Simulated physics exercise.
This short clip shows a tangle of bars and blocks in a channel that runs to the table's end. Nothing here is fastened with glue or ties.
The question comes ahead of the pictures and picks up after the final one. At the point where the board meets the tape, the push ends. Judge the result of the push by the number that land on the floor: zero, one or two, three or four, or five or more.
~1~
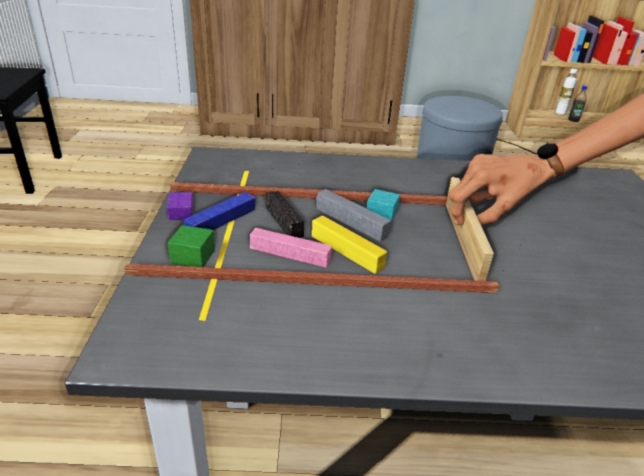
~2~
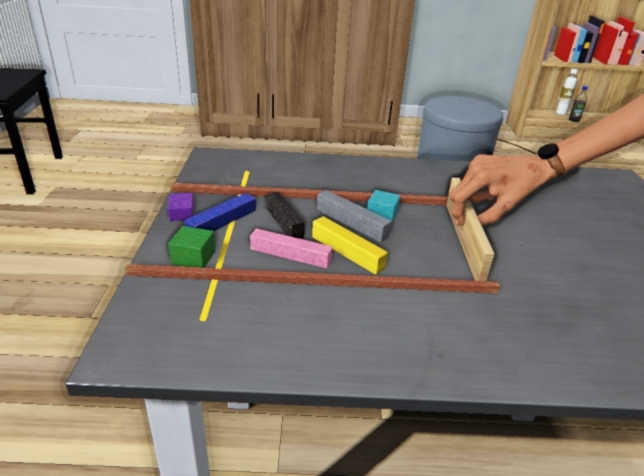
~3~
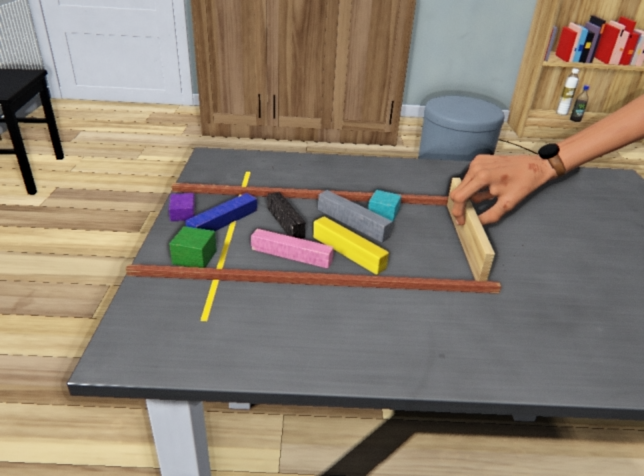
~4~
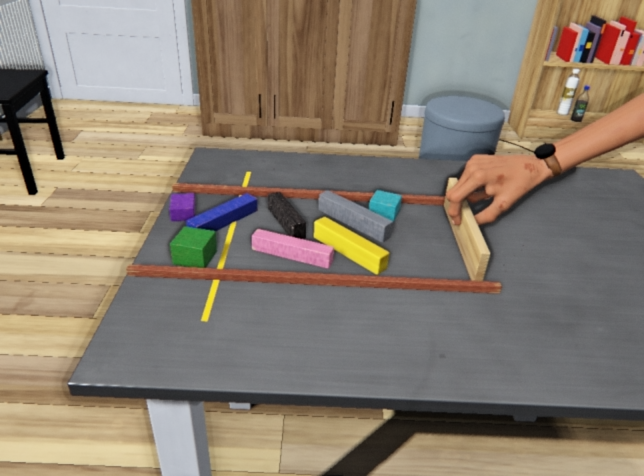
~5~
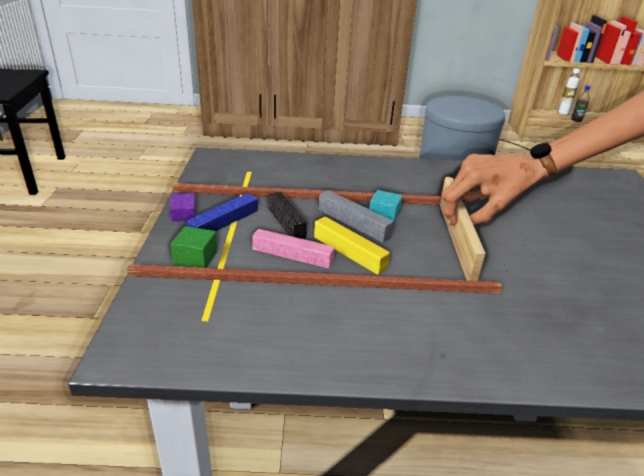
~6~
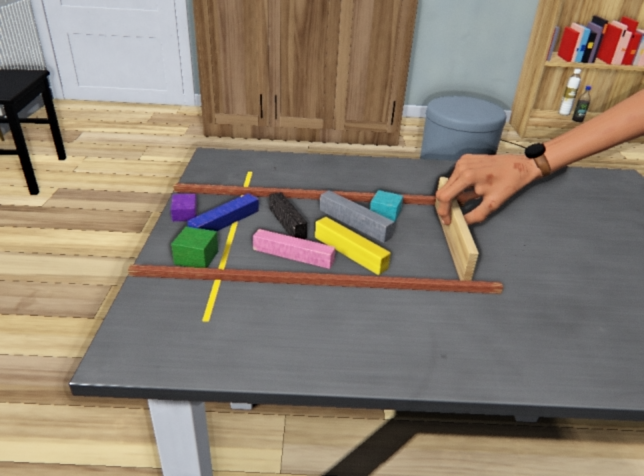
The number that land on the floor is one or two.
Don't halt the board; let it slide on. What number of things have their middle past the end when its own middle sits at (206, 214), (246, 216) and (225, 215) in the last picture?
In order: 4, 1, 2.
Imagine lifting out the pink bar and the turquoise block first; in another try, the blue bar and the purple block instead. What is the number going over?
Fallen: 0 in the first try, 0 in the other.
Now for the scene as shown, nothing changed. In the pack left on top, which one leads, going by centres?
Green block.
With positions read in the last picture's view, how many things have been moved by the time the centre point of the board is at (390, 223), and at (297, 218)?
Counts: 2 and 6.
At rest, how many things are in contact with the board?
Tally at the end: 3.
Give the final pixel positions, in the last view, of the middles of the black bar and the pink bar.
The black bar comes to rest at (179, 210), and the pink bar comes to rest at (182, 245).
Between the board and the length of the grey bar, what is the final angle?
About 35°.
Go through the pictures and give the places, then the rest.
The first frame shows purple block (181, 206); green block (192, 247); blue bar (222, 214); board (467, 226); tape (229, 230).
The second frame shows green block (193, 247); turquoise block (384, 206).
The third frame shows blue bar (223, 215); yellow stick (349, 245).
The fourth frame shows purple block (183, 207); pink bar (292, 248).
The fifth frame shows green block (195, 248); board (459, 226).
The sixth frame shows purple block (184, 207); green block (196, 248); blue bar (225, 216); board (454, 226); tape (233, 231).
Early on, none off yet; purple block at rest near (184, 207); green block at rest near (196, 248); blue bar at rest near (225, 216).
A while later, none off yet; purple block travelled a little near (172, 207); green block travelled a little near (184, 250); blue bar travelled a little near (184, 219).
Finally, the number that fall off is one or two; lost, blue bar and purple block.
